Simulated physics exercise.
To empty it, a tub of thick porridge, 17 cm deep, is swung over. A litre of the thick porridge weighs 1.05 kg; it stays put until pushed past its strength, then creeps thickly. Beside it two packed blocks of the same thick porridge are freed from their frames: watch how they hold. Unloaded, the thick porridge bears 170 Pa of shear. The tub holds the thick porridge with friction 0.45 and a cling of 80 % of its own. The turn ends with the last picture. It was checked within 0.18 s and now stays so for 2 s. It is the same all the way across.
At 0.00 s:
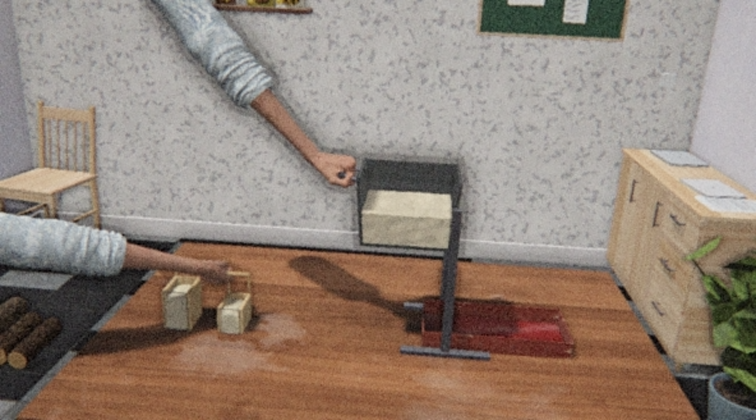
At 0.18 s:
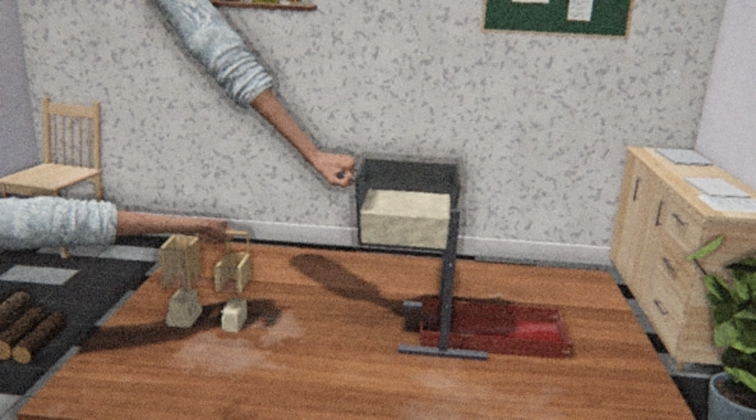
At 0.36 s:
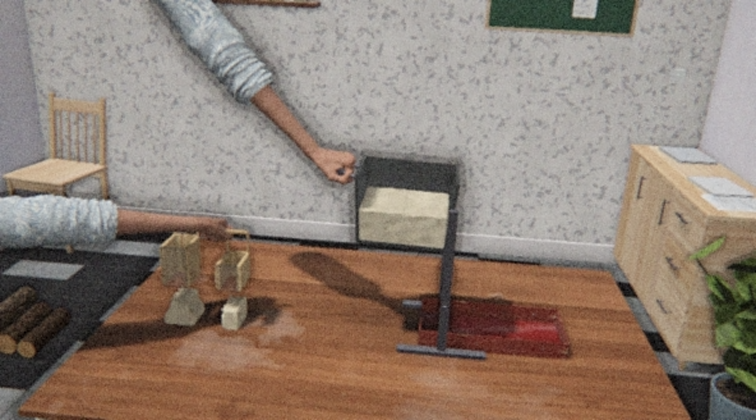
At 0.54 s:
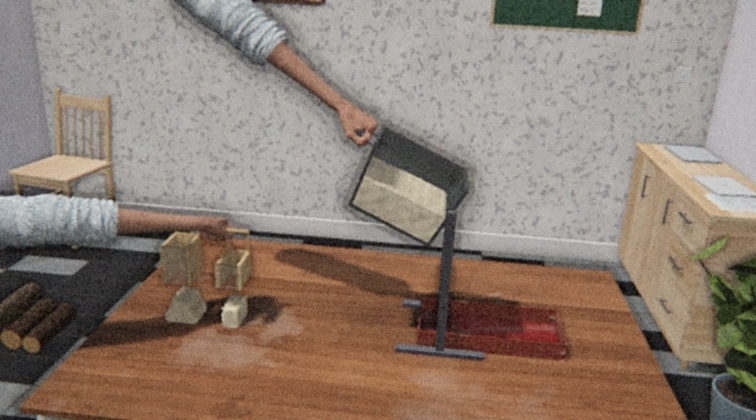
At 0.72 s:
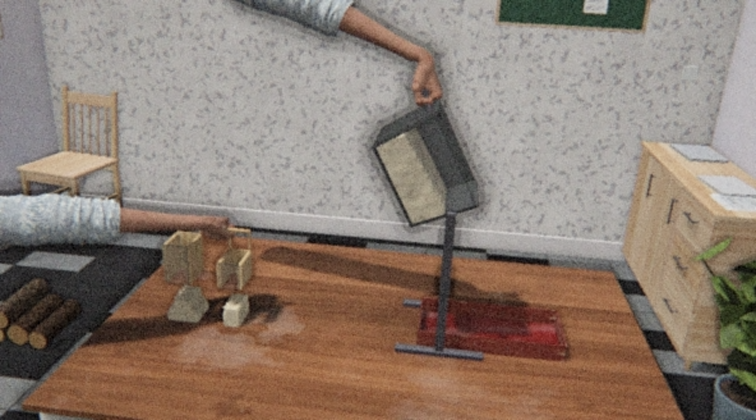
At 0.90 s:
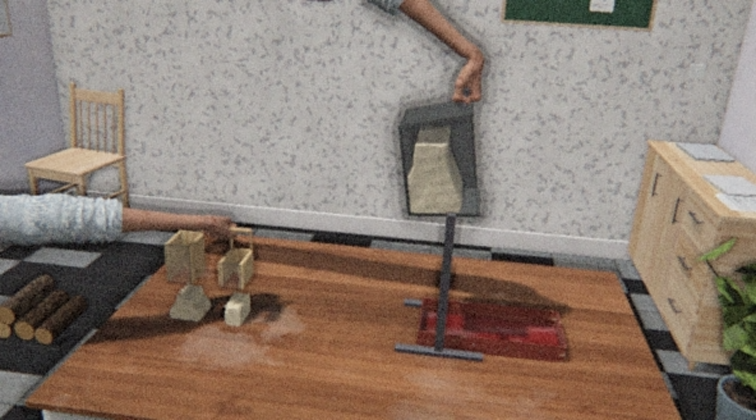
Hand lifting wooden moulds off two pale blocks, which sag slightly, then another hand swinging a dark tub of porridge steeply over.
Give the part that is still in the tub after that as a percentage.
Expect roughly 64 %.
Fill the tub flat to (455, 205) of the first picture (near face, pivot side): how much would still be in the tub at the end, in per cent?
It would be near 45 %.
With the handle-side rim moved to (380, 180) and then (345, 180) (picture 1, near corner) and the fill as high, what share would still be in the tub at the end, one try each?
In that order: 90 %, 55 %.
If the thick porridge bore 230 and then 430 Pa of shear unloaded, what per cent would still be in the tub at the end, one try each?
In that order: 75 %, 100 %.
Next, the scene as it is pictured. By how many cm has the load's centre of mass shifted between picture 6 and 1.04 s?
Some 5 cm.
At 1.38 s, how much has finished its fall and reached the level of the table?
Some 8 per cent.
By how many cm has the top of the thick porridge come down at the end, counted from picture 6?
About 10 cm.
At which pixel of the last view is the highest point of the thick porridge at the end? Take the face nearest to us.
Around (421, 184).
By 1.04 s, the tub is at 81 degrees and holds 94 %.
By 1.21 s, the tub is at 81 degrees and holds 73 %.
By 1.38 s, the tub is at 81 degrees and holds 65 %.
By 1.55 s, the tub is at 81 degrees and holds 64 %.
By 2.90 s, at the end, the tub is at 81 degrees and holds 64 %.
